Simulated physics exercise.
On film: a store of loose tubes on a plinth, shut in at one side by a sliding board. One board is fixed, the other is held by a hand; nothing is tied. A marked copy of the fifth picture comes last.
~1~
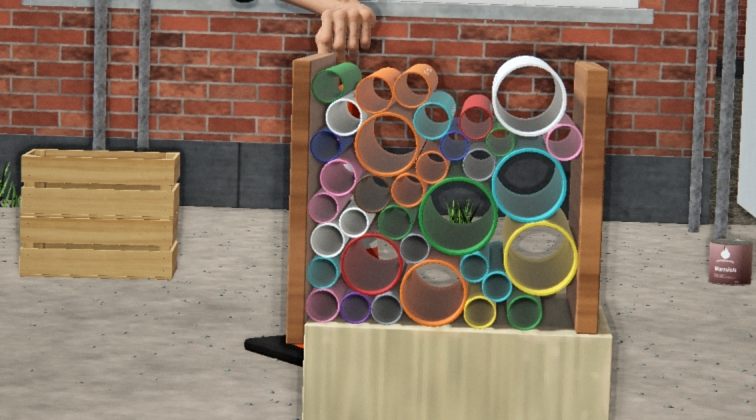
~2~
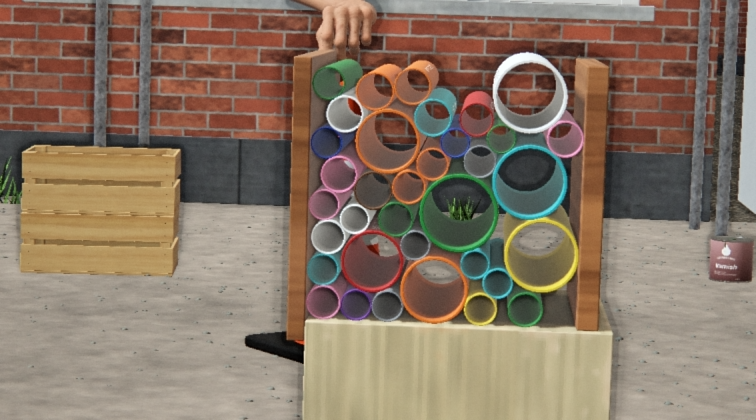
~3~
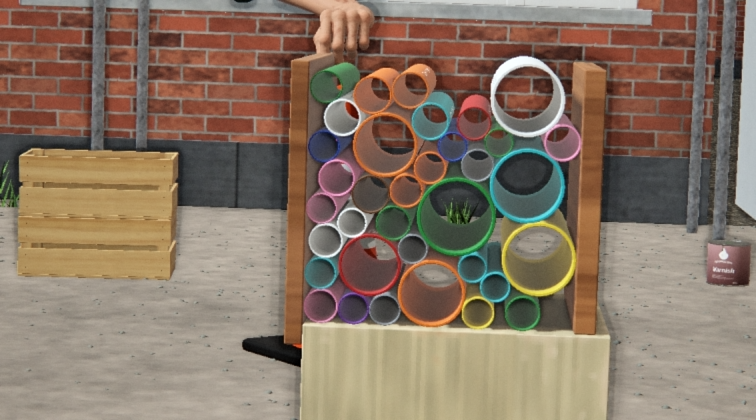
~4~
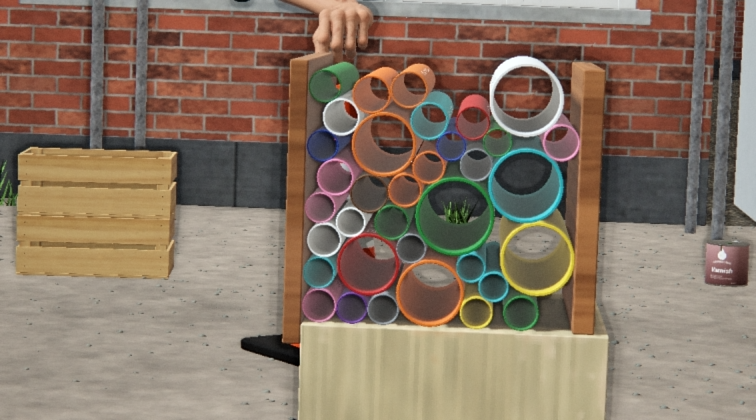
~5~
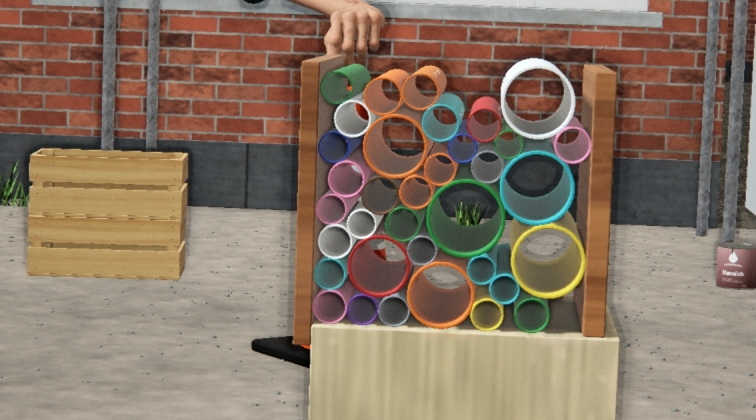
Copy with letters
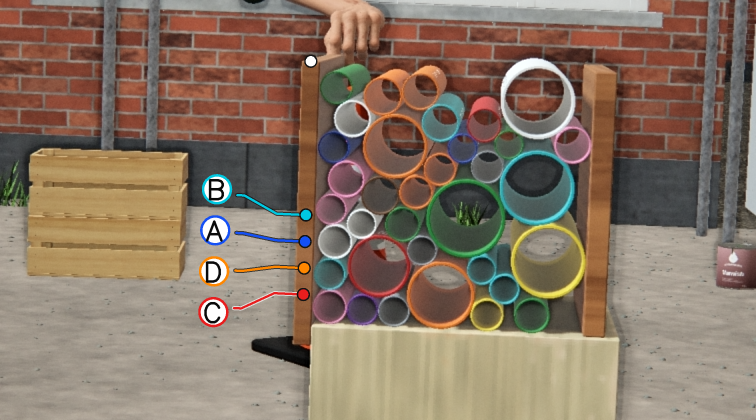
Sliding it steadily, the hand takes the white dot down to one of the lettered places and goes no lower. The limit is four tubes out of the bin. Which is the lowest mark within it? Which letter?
Stop at B.
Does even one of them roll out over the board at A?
At A: Yes.
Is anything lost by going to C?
Yes.
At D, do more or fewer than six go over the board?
It loses more than six.
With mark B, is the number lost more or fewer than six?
At B, fewer than six.
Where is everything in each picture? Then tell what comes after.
A pink tube (324, 208); a turquoise tube (529, 186); a grey tube (479, 165), in the first frame.
A grey tube (480, 162); a pink tube (566, 140), in the second frame.
Side board (313, 187); a pink tube (321, 305), in the third frame.
A green tube (521, 313); a grey tube (411, 249), in the fourth frame.
A pink tube (332, 209); a turquoise tube (537, 188); a grey tube (487, 167), in the fifth frame.
On the marked copy, A at (305, 242); B at (306, 215); C at (303, 295); D at (304, 268); the white dot at (311, 61).
Following B. Soon after the start, top of the board (319, 130).
Later, top of the board (316, 206).
In the end, top of the board (316, 214), four out over the board.
As for the rest, A more than four out over the board; C more than four out over the board; D more than four out over the board.
